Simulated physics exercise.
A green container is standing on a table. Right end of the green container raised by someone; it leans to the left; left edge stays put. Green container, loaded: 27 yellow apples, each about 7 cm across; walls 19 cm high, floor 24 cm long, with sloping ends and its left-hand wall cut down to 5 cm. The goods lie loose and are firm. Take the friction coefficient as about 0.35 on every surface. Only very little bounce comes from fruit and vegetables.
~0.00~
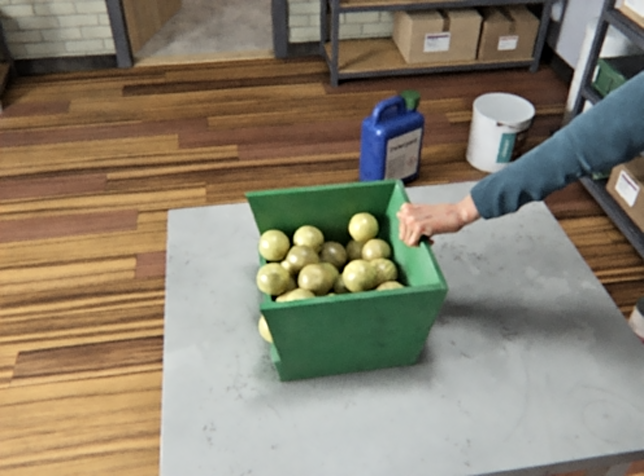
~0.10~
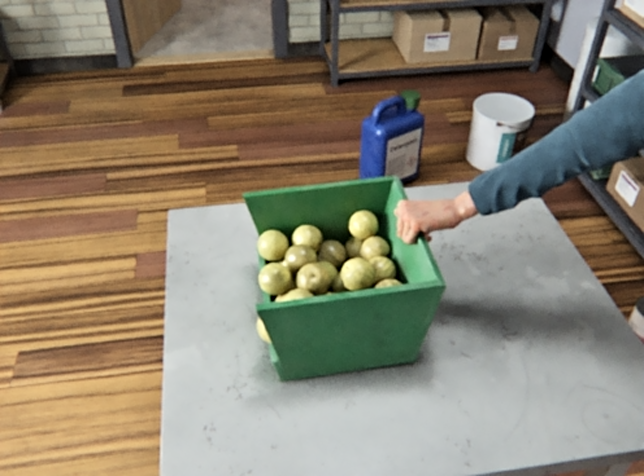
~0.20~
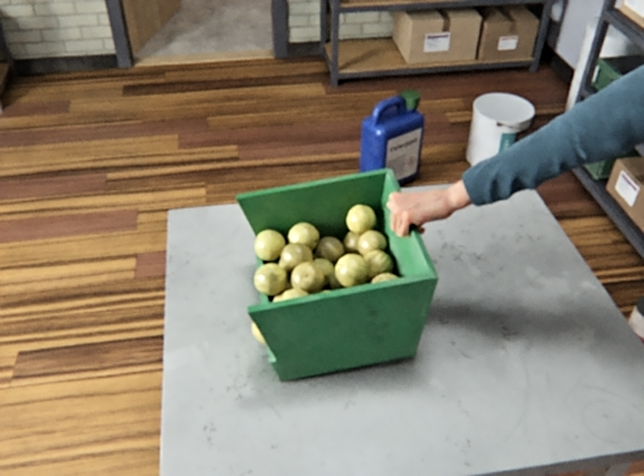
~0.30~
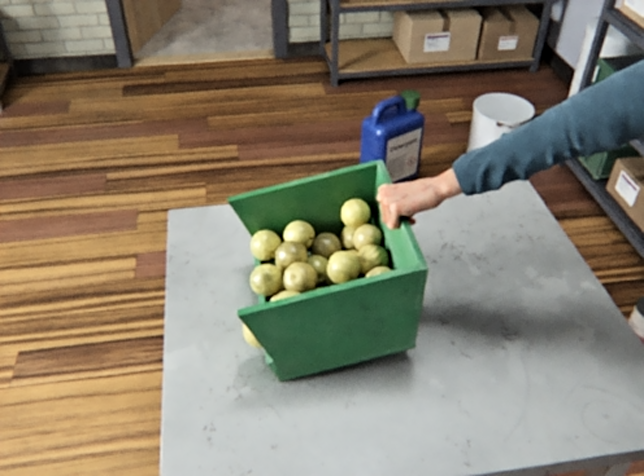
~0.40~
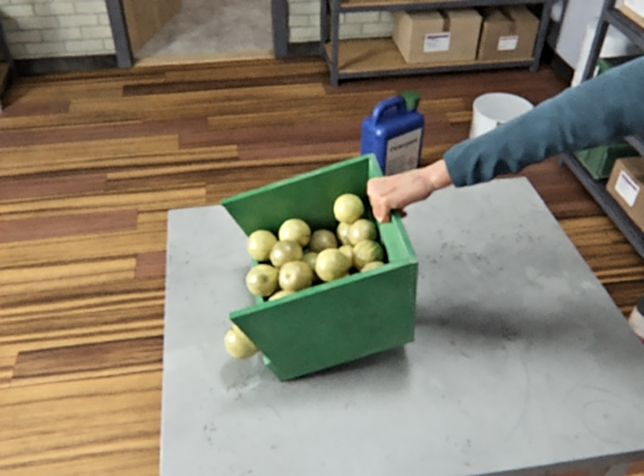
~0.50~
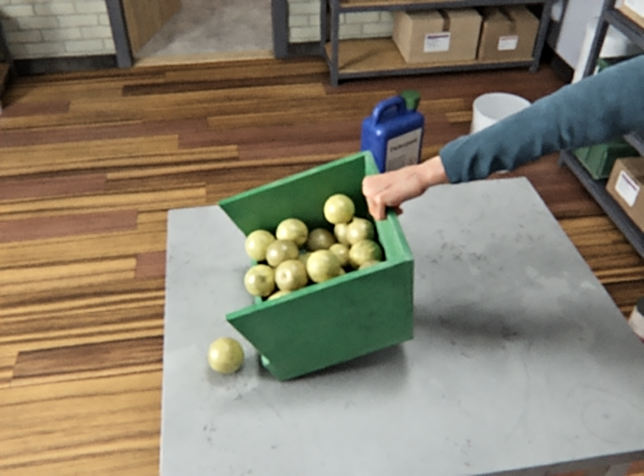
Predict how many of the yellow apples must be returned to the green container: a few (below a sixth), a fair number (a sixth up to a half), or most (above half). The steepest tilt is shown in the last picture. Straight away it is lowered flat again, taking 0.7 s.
A few.
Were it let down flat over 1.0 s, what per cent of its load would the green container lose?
That green container would end up losing 0 percent.
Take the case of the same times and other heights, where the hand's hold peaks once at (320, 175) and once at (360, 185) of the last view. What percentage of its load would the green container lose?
First try the green container sheds 40 per cent of its load, second try 20 per cent.
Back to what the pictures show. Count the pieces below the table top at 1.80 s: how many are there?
I'd estimate some 0 at that moment.
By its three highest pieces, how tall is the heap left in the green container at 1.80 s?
Height: Roughly 12 cm.
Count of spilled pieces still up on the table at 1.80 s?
Tally: Some 1.
After 0.71 s, tilt 13°; 1 of 27 out of the green container.
After 0.97 s, tilt 4°; 1 of 27 out of the green container.
After 1.33 s, tilt 0°; 1 of 27 out of the green container.
Final count (at 1.80 s), 1 of 27 out of the green container. Asked share, 1 of 27, 4 per cent.
